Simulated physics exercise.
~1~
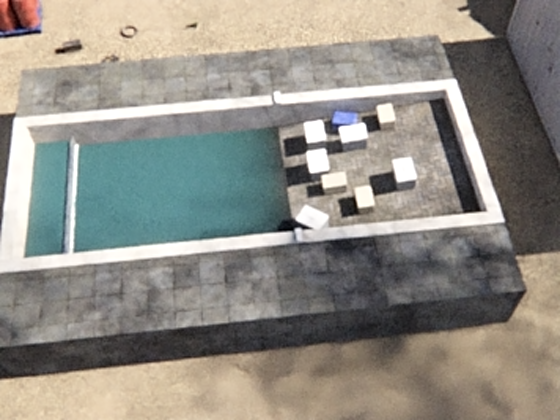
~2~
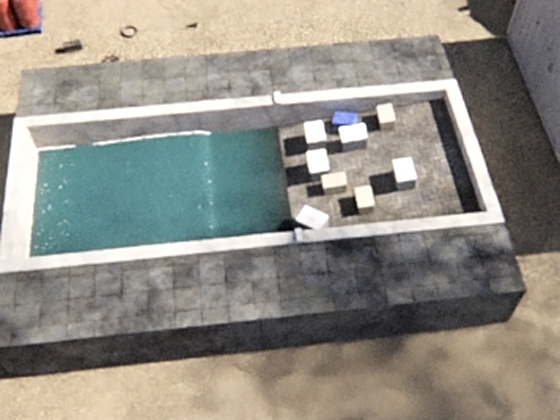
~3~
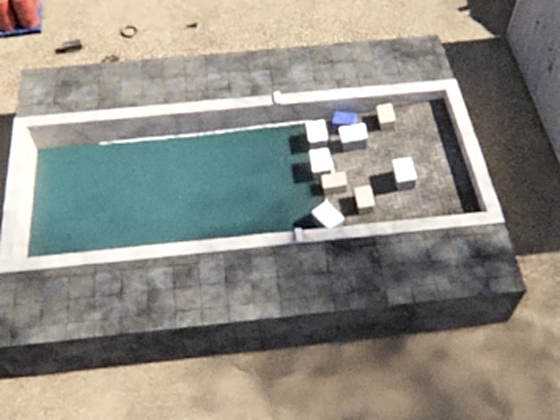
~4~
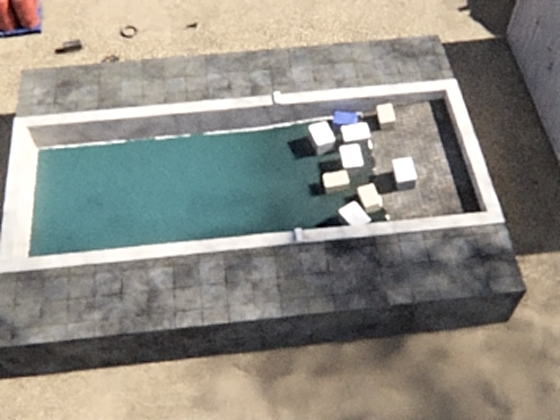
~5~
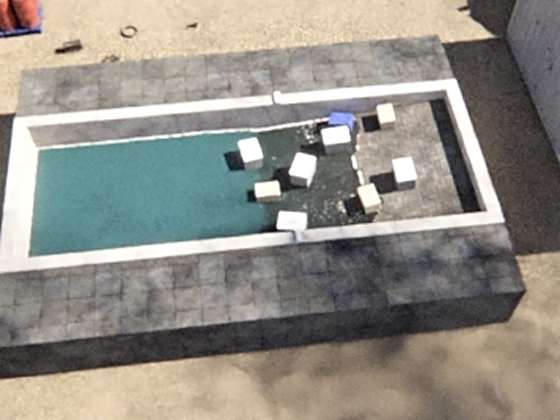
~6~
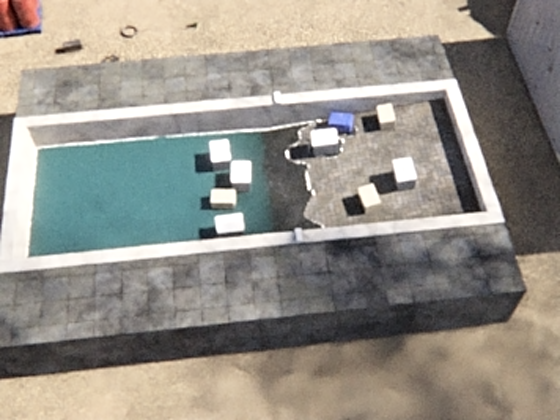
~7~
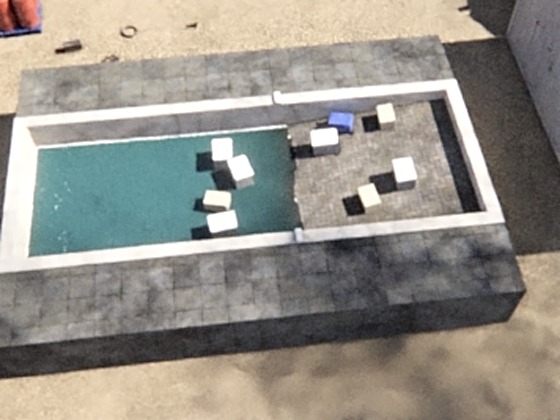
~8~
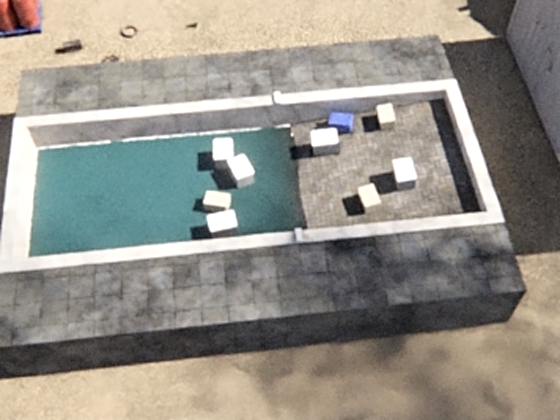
In this clip, a board is lifted out at the left end of a water-filled basin, and a wave runs right among pale boxes and a blue crate, nudging some up the slope. The backwash carries four pale boxes left into the water, where they float while the blue crate stays aground.
